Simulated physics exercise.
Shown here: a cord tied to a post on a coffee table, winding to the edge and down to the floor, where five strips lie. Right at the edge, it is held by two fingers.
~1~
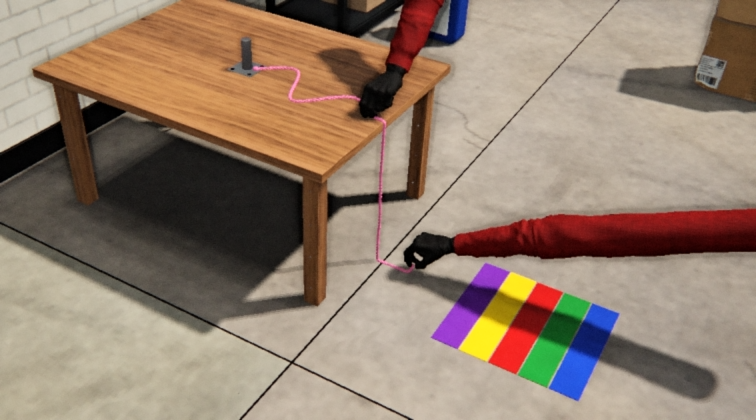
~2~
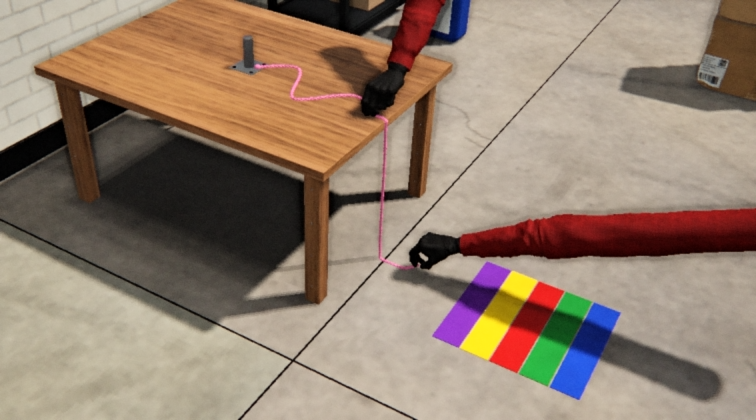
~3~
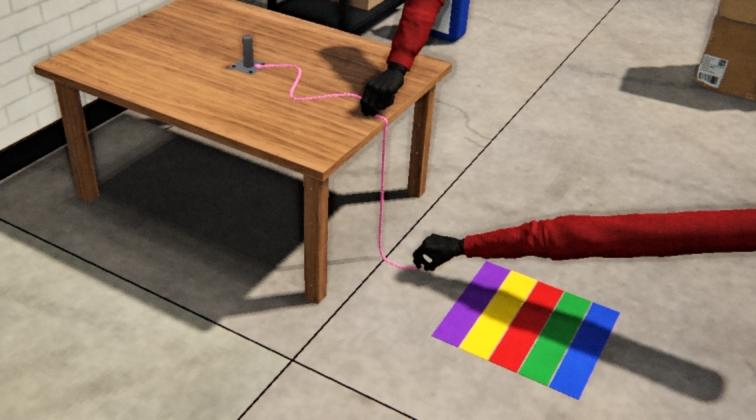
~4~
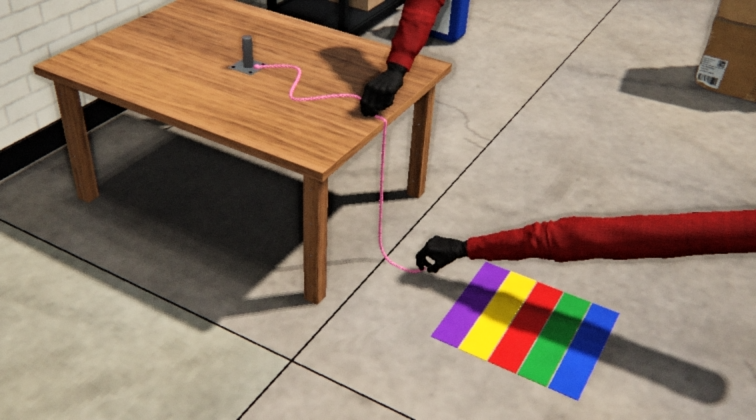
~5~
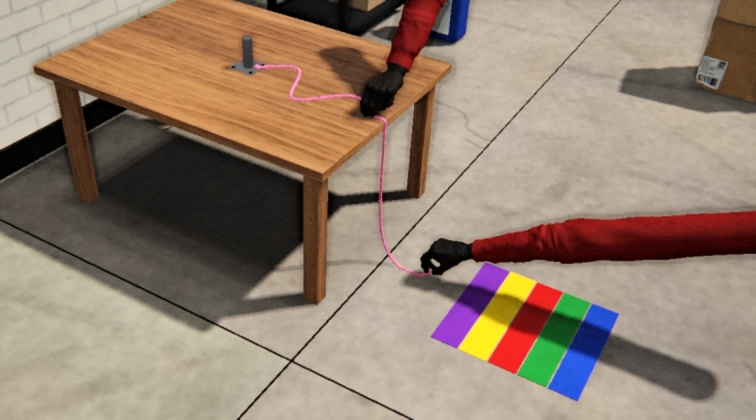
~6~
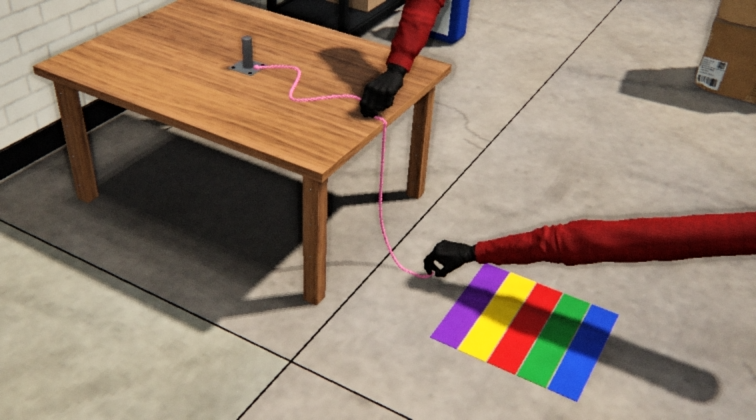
At first, a pink cord runs from a post across a wooden table, pinched at the edge by a gloved hand, and hangs to the floor, where another gloved hand holds its end. Then the lower hand slowly draws the end slightly right toward five coloured strips, while the upper hand stays put.
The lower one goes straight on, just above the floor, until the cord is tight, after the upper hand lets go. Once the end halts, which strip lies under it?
The blue strip lies under it.
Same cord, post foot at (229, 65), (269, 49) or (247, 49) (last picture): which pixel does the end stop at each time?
It works out at around (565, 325), (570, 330) and (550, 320) for the three tries.
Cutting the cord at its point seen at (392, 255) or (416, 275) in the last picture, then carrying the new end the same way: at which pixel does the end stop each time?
First try: Near (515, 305). Second try: Near (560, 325).
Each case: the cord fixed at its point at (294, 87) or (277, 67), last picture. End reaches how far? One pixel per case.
Pixel positions per try: (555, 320); (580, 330).
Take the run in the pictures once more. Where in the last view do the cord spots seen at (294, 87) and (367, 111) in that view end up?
Near (320, 94) and (416, 153).
A little later, end near (535, 314); over red.
Next, end near (569, 328); over green.
When it is tight, end near (591, 336); over blue. Over blue.
